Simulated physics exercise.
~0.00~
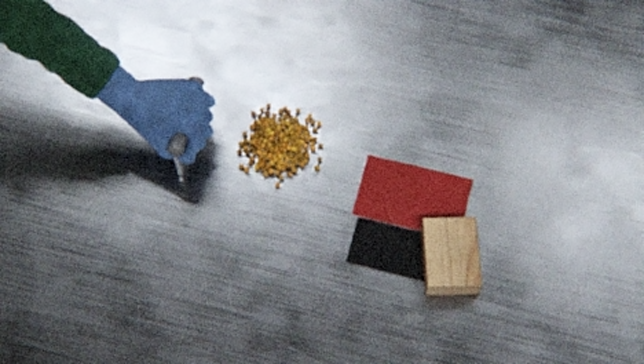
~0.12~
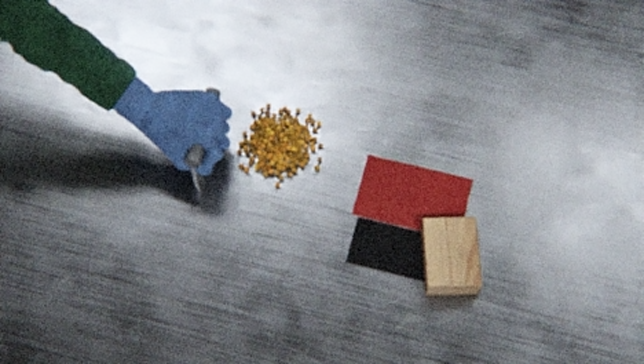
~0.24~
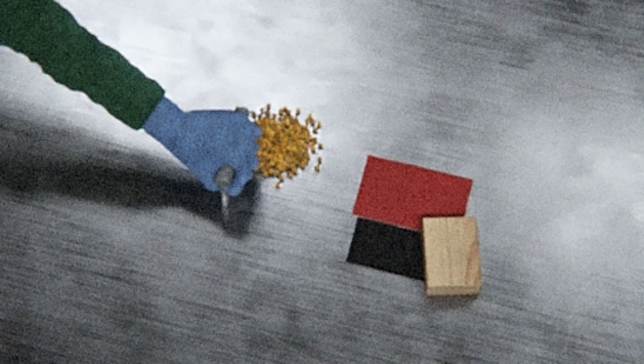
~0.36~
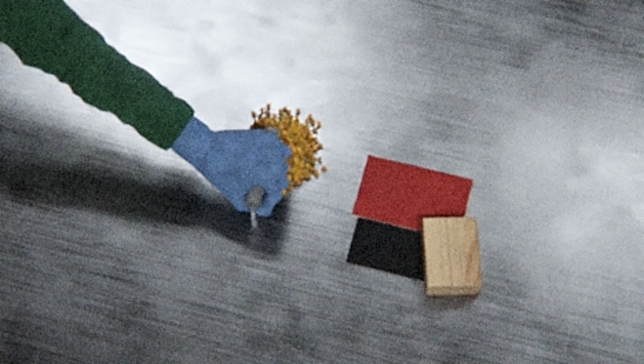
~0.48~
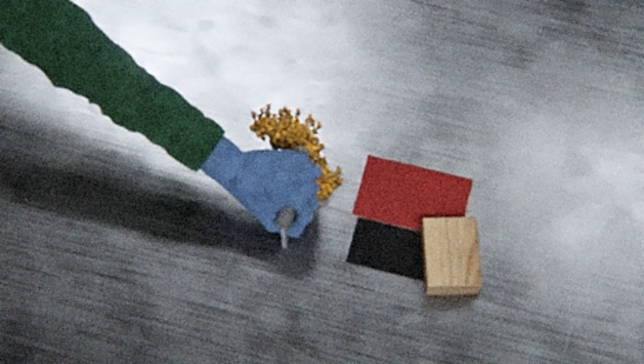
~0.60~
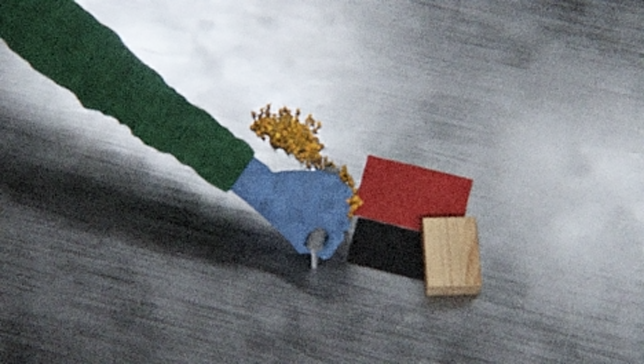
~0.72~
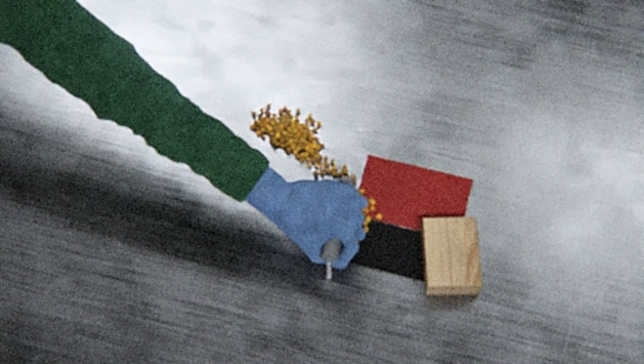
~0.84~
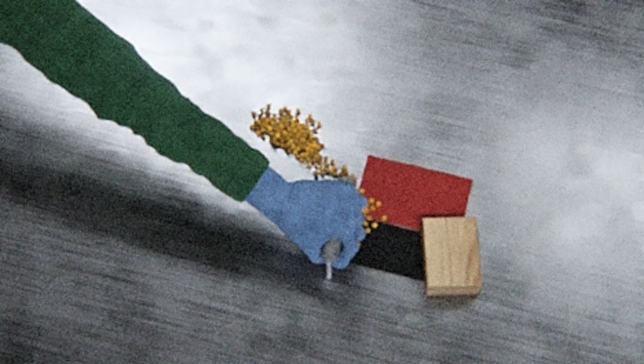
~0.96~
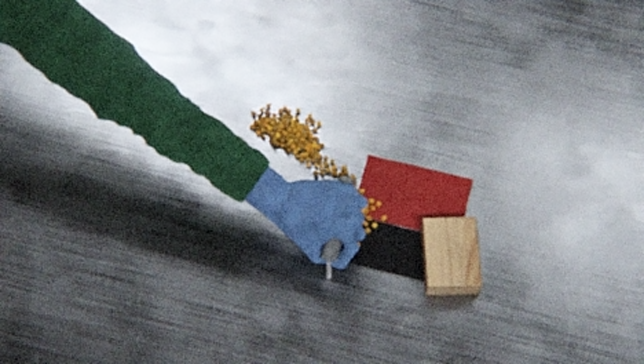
A blue-gloved hand in a dark green sleeve grips a scraper at the left of a streaked grey surface, seen from above. To its right lies a round pile of golden maize kernels, and beyond it a red sheet and a black sheet sit beside a pale wooden block. The hand slides right and downward, meeting the pile and pushing through its lower part. Kernels trail into a slanting band toward the sheets, and a few spill onto their left edges. The hand stops over the black sheet's left edge, short of the unmoved block, with most kernels still on bare surface.
